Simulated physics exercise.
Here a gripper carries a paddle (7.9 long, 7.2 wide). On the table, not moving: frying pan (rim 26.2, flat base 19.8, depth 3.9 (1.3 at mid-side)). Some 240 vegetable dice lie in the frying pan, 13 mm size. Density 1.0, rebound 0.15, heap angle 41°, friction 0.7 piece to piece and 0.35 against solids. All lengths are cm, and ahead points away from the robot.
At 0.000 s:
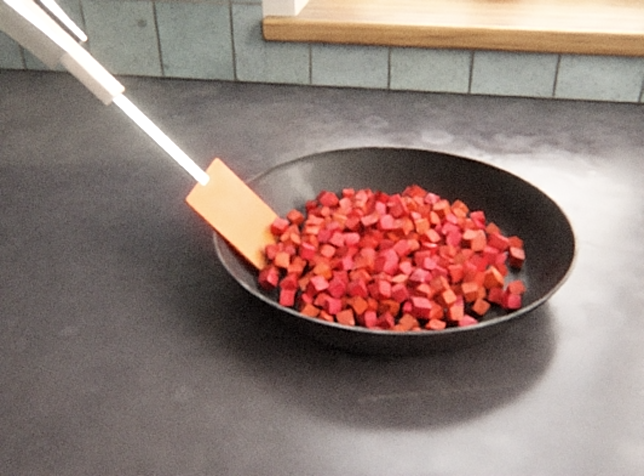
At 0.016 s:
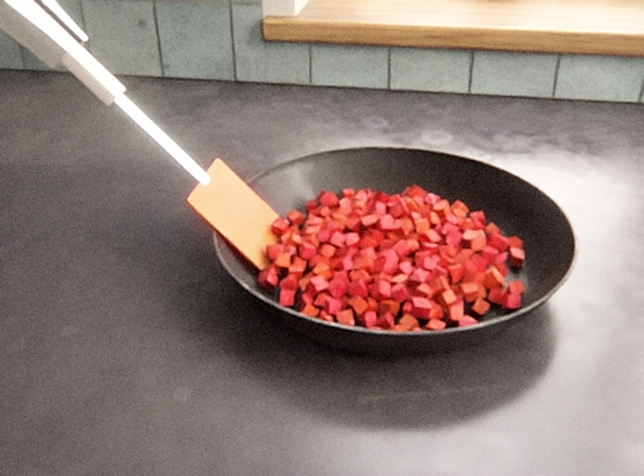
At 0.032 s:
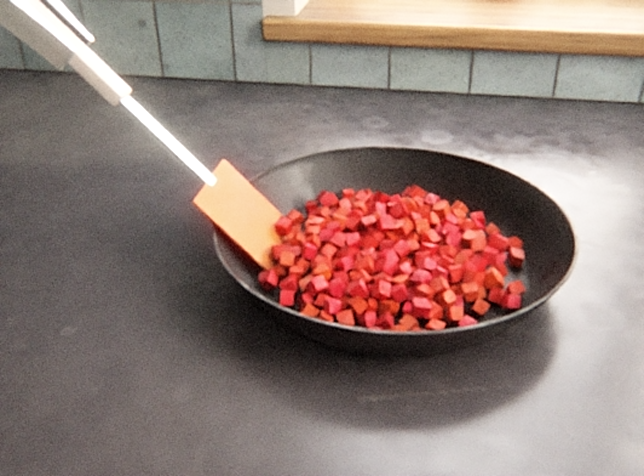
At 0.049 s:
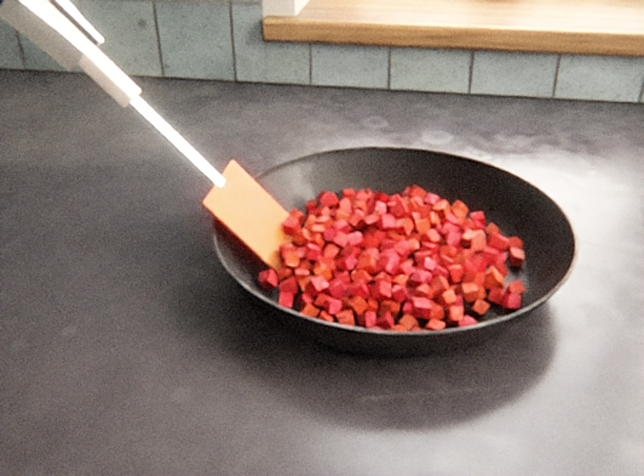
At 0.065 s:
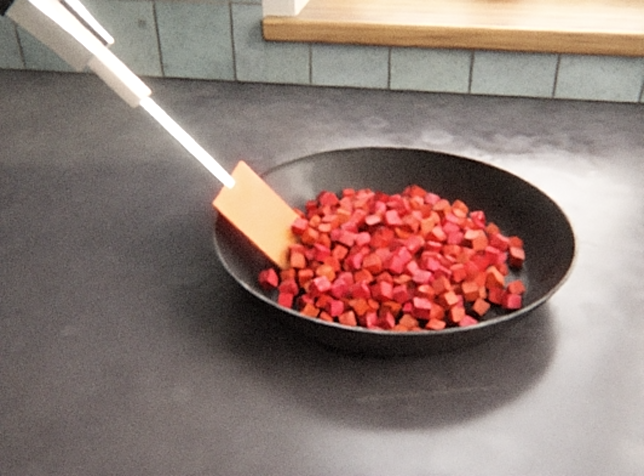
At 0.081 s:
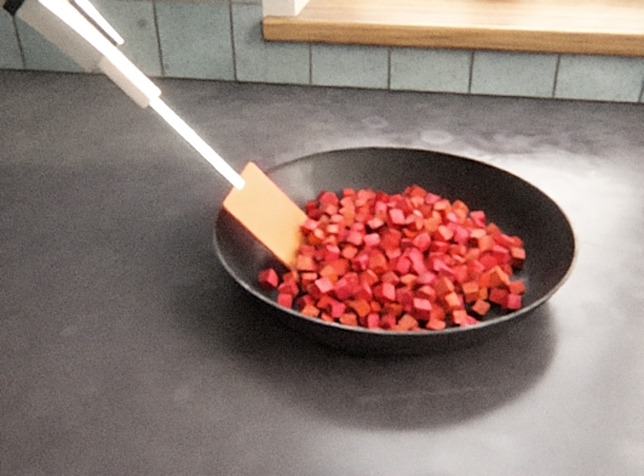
At first, a gripper holds an orange paddle at the left side of a dark frying pan heaped with small red and orange vegetable cubes. The paddle then slides a short way right, nudging the nearest cubes slightly, while the pan stays still and most of the heap barely changes.
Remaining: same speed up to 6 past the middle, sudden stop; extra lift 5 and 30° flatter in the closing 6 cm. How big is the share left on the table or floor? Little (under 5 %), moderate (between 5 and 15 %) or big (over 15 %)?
Answer: Little; under 5 % of the vegetable dice finish on the table or floor.
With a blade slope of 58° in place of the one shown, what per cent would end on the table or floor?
Then about 0 per cent.
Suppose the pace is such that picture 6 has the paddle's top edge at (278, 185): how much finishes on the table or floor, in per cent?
About 10 per cent.
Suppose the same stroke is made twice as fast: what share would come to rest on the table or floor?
In that case some 10 per cent.
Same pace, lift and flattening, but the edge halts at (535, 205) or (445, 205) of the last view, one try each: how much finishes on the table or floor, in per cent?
About 15 and 0 per cent.
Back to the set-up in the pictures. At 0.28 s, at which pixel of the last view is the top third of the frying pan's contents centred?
Around (468, 244).
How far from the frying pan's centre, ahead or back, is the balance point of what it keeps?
Roughly 4.0 cm ahead.
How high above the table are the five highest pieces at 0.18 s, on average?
Roughly 3 cm.
By 0.18 s, sloping 46°, highest piece 4 above the table; 240 in the frying pan.
By 0.28 s, sloping 32°, highest piece 5 above the table; 240 in the frying pan.
By 0.53 s, sloping 16°, highest piece 5 above the table; 240 in the frying pan.
By 1.58 s, sloping 16°, highest piece 4 above the table; 240 in the frying pan.
Final count, 240 in the frying pan. That is 0 % on the table or floor.
